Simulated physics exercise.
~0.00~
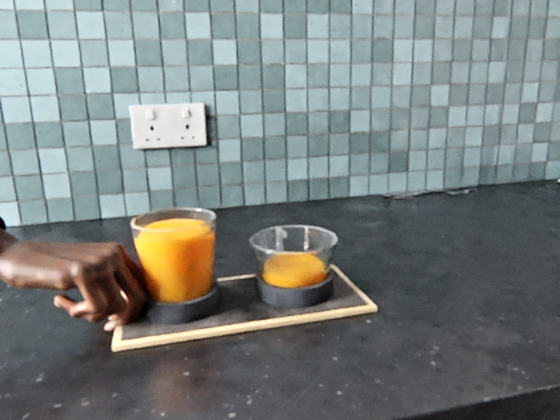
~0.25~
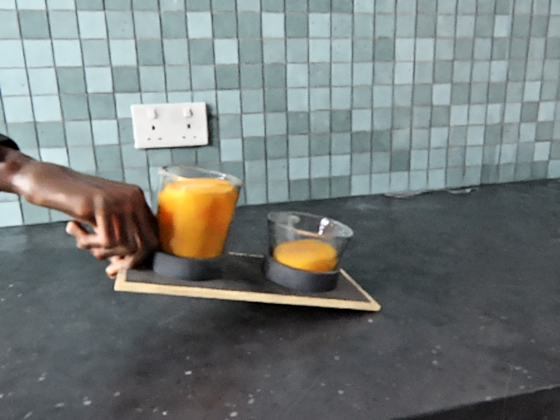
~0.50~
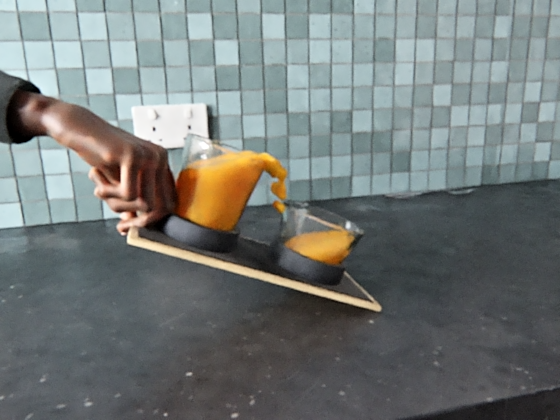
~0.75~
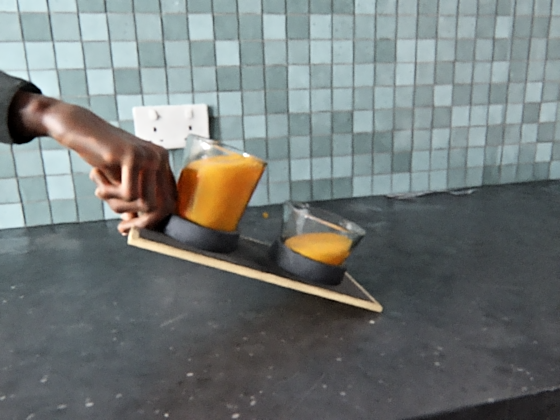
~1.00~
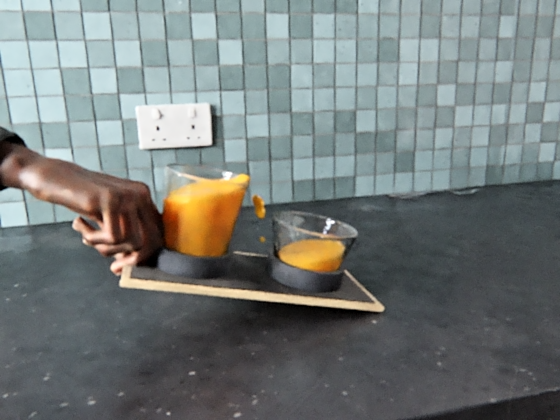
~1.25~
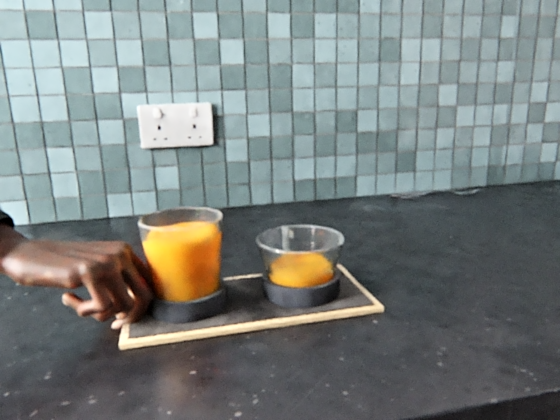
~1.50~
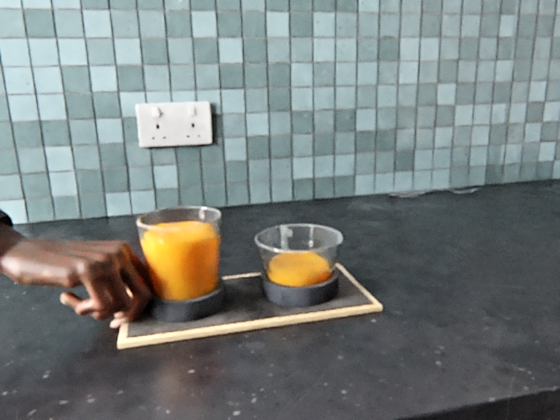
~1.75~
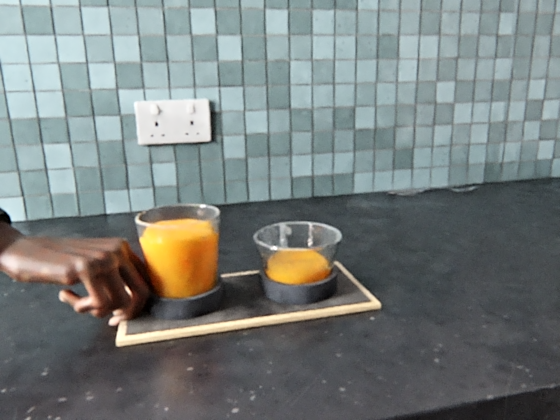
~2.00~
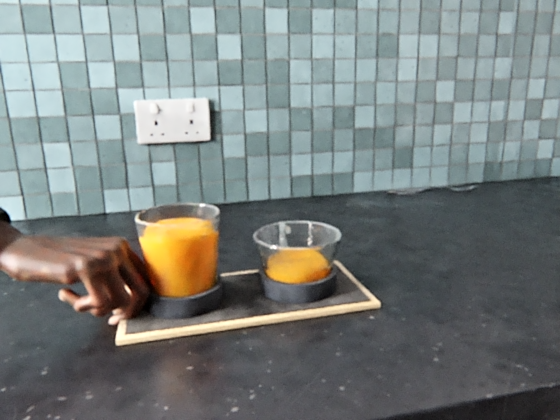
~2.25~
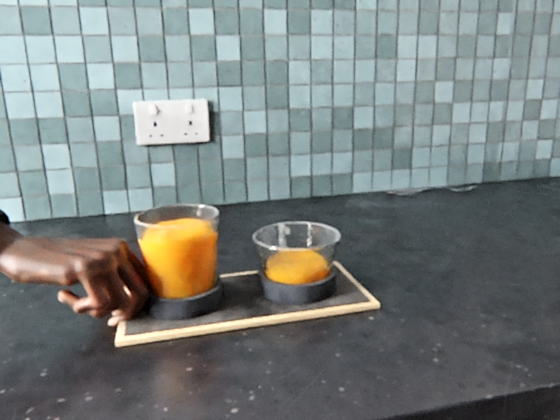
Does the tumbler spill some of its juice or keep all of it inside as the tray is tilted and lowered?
The tumbler spills some of its juice over the right side of its rim, though much of it is still inside at the end.
